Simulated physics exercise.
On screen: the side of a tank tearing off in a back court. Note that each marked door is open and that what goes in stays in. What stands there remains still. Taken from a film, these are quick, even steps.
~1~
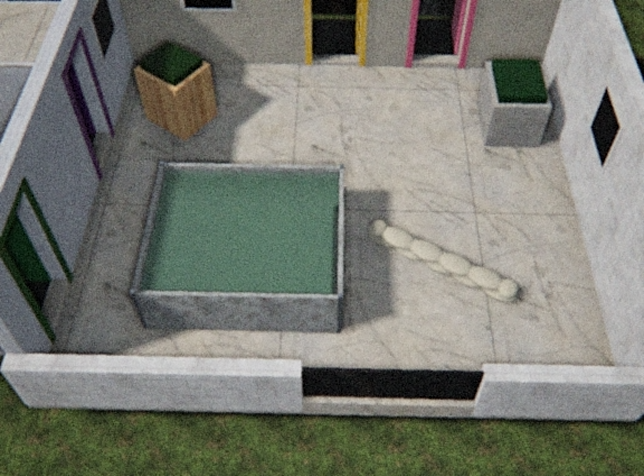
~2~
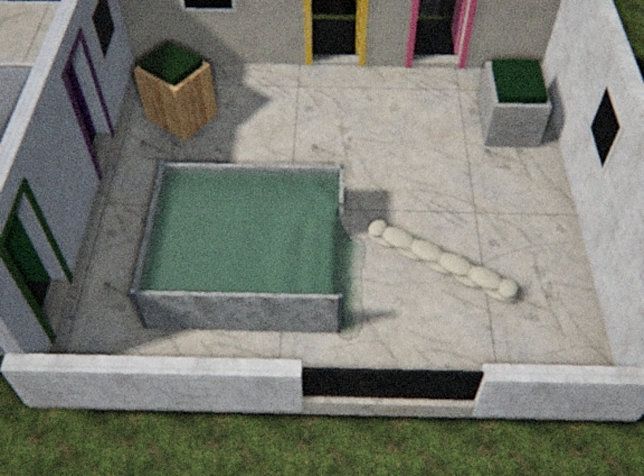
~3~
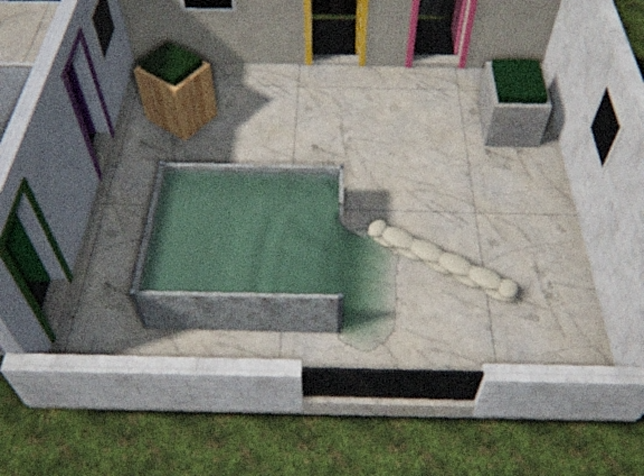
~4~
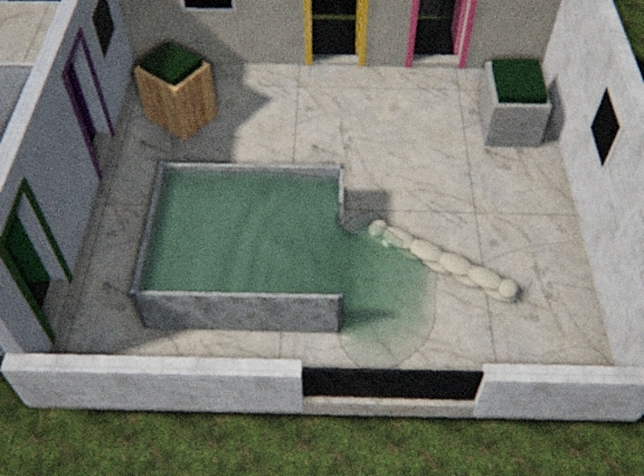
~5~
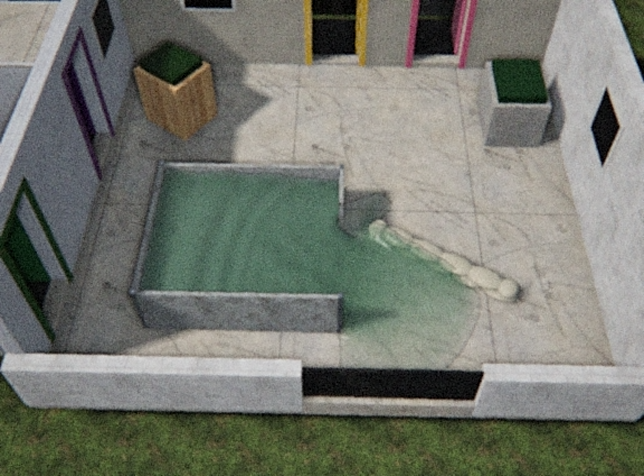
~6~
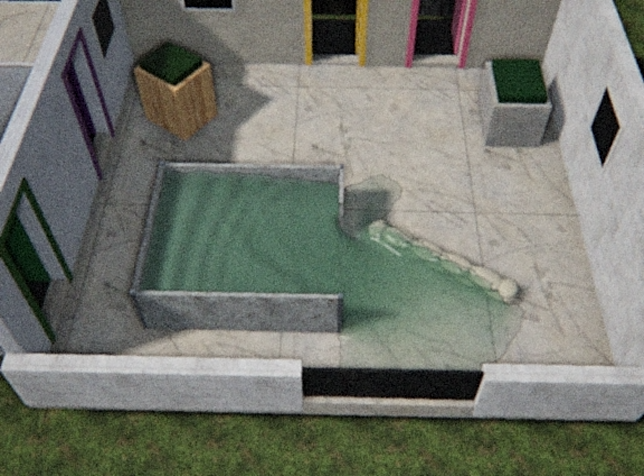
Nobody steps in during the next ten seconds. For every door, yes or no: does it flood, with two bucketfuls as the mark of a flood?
Green door: No, yellow door: Yes, purple door: No, pink door: No.
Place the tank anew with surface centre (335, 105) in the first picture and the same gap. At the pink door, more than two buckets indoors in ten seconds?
Reading for the pink door: It admits more.
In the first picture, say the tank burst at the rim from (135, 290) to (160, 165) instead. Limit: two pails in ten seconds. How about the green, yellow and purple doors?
Green exceeds the limit, yellow falls short, purple exceeds the limit.
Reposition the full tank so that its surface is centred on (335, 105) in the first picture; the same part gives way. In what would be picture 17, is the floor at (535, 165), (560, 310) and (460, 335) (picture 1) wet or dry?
In the order asked: Reached by the flood, reached by the flood, not reached.
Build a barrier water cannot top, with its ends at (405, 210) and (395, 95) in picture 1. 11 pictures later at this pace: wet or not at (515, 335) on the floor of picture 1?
Answer: That point is waterlogged.
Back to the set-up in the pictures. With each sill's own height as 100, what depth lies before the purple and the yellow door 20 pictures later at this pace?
About 0 and 20 %.
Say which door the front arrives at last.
The door marked purple.
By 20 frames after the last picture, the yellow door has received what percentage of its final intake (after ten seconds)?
I get 0 per cent.
A moment on, water covers 25 % of the floor; the green door not reached, the yellow door not reached, the purple door not reached, the pink door not reached.
Next, water covers 30 % of the floor; the green door not reached, the yellow door not reached, the purple door not reached, the pink door not reached.
Then, water covers 40 % of the floor; the green door not reached, the yellow door not reached, the purple door not reached, the pink door not reached.
Later, water covers 80 % of the floor; the green door wet at the sill, nothing in, the yellow door over two buckets in, the purple door not reached, the pink door under two buckets in.
In the end, water covers 95 % of the floor; the green door under two buckets in, the yellow door far over two buckets in, the purple door wet at the sill, nothing in, the pink door under two buckets in.
